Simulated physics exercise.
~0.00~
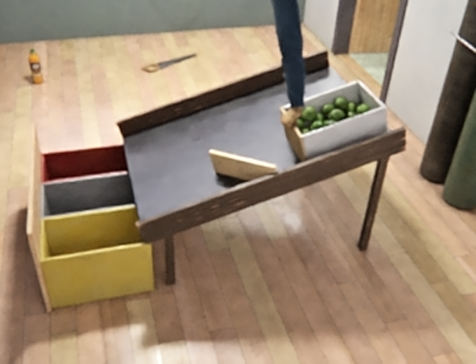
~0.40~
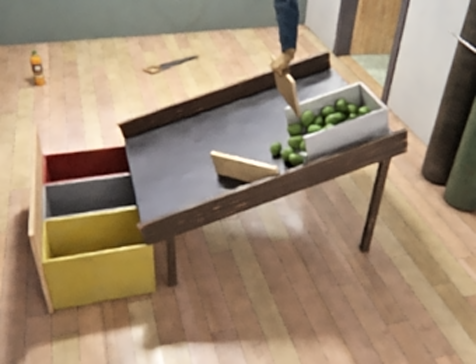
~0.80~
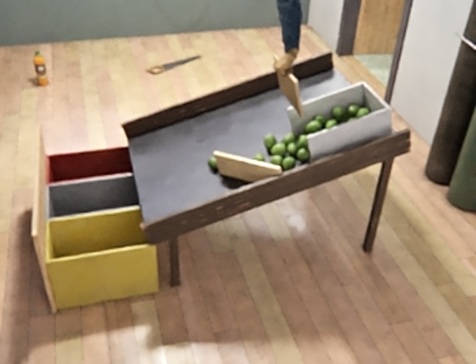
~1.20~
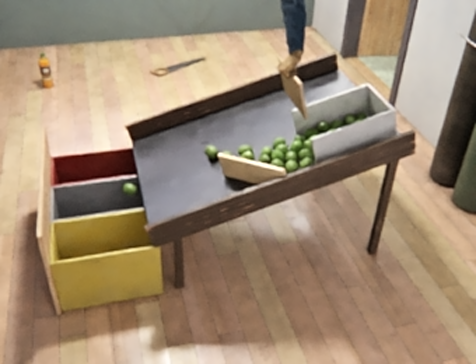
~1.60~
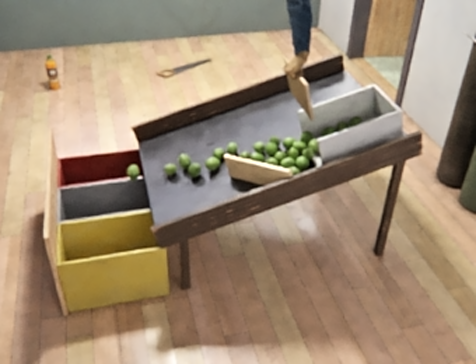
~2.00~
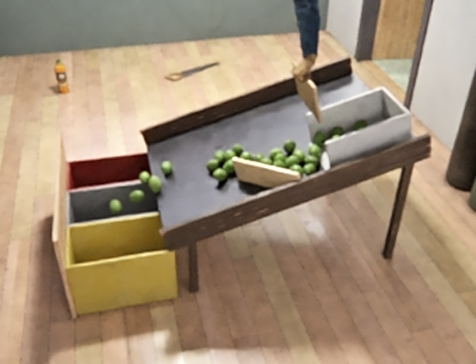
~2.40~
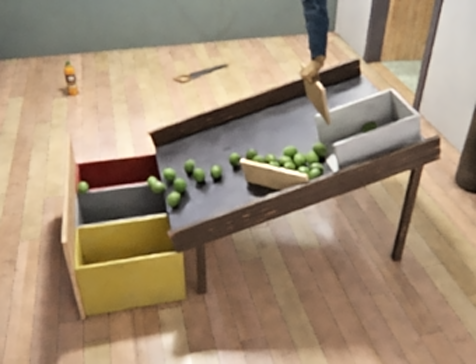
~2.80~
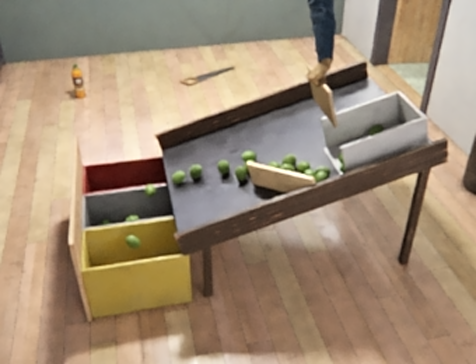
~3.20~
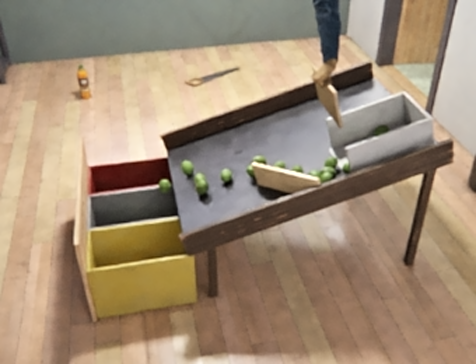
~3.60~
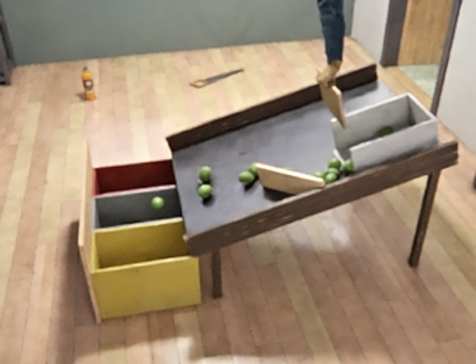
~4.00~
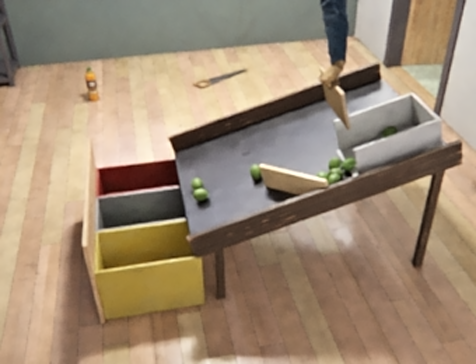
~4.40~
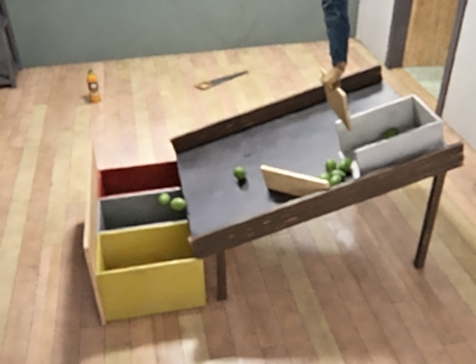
The footage shows a hand lifting a gate from a white pen of limes on a sloping table, letting them roll left past an angled board toward yellow, grey and red containers; many drop into the grey bin, and a few remain on the slope at the end.
